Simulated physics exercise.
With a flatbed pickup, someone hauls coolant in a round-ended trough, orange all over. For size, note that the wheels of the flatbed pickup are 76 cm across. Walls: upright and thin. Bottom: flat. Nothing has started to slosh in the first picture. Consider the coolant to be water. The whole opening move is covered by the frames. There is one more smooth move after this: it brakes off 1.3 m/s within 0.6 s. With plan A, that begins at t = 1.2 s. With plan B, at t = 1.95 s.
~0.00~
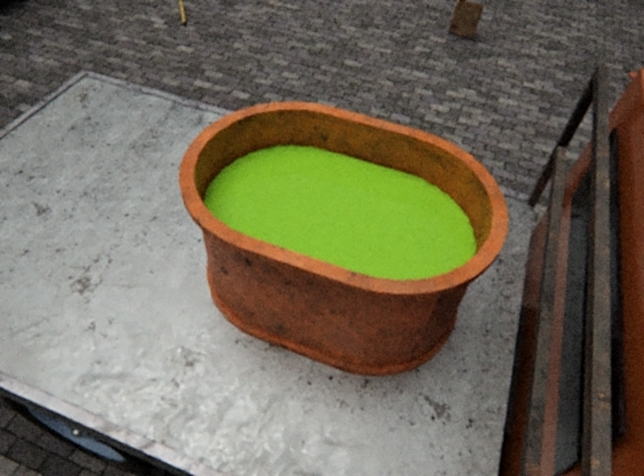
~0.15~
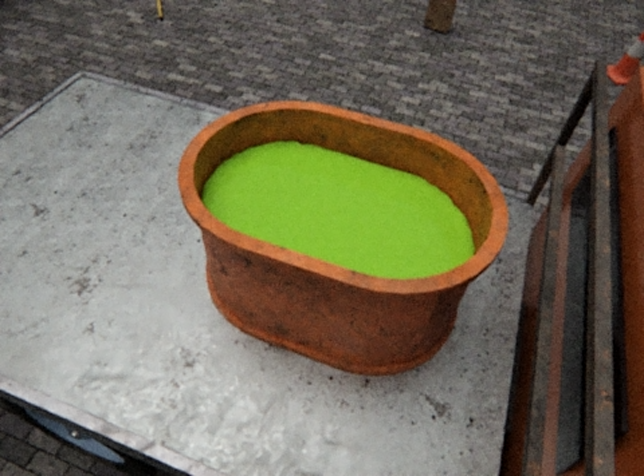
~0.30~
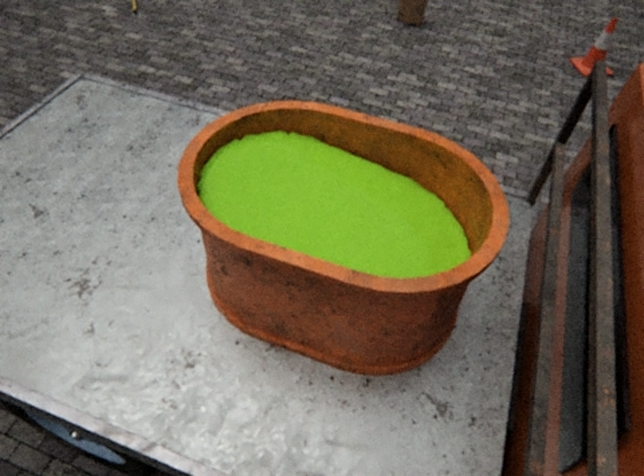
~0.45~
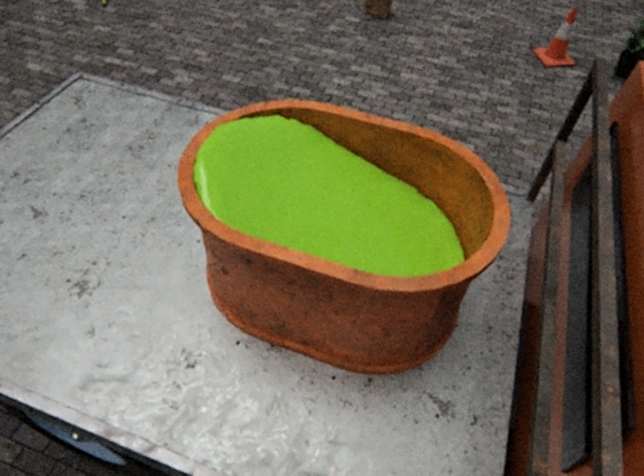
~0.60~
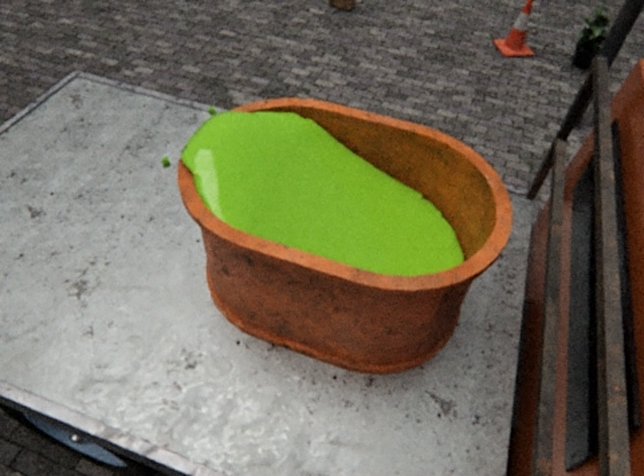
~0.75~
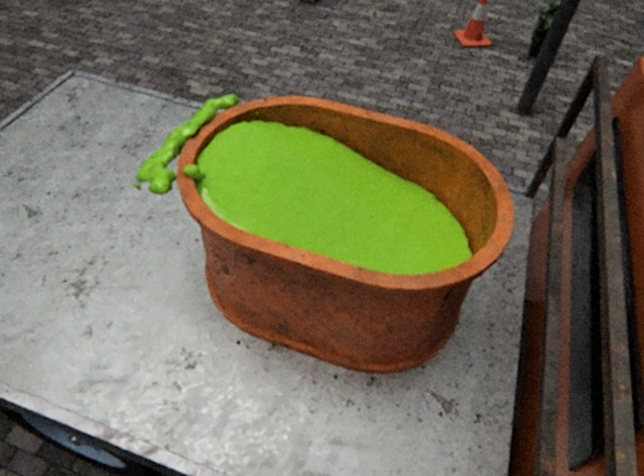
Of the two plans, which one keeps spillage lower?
Spillage is lower with plan A.
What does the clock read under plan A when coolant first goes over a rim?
The first spill happens at roughly 0.9 s.
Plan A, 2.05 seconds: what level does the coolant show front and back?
Around 40 cm toward the front, with 42 cm behind.
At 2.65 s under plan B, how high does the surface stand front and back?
About 58 cm in front; about 14 cm behind.
For plan A, 2.05 s in, front 39 cm, middle 36 cm, back 42 cm above the floor; the loss stands at 1 per cent, over the back and the front.
For plan A, 4.78 s in, the loss stands at 1 per cent, over the back and the front, 2 of 248 litres.
For plan B, 2.65 s in, front 59 cm, middle 32 cm, back 15 cm above the floor; the loss stands at 3 per cent, mostly over the front, some over the back.
For plan B, 5.53 s in, the loss stands at 13 per cent, over the front, 31 of 248 litres.
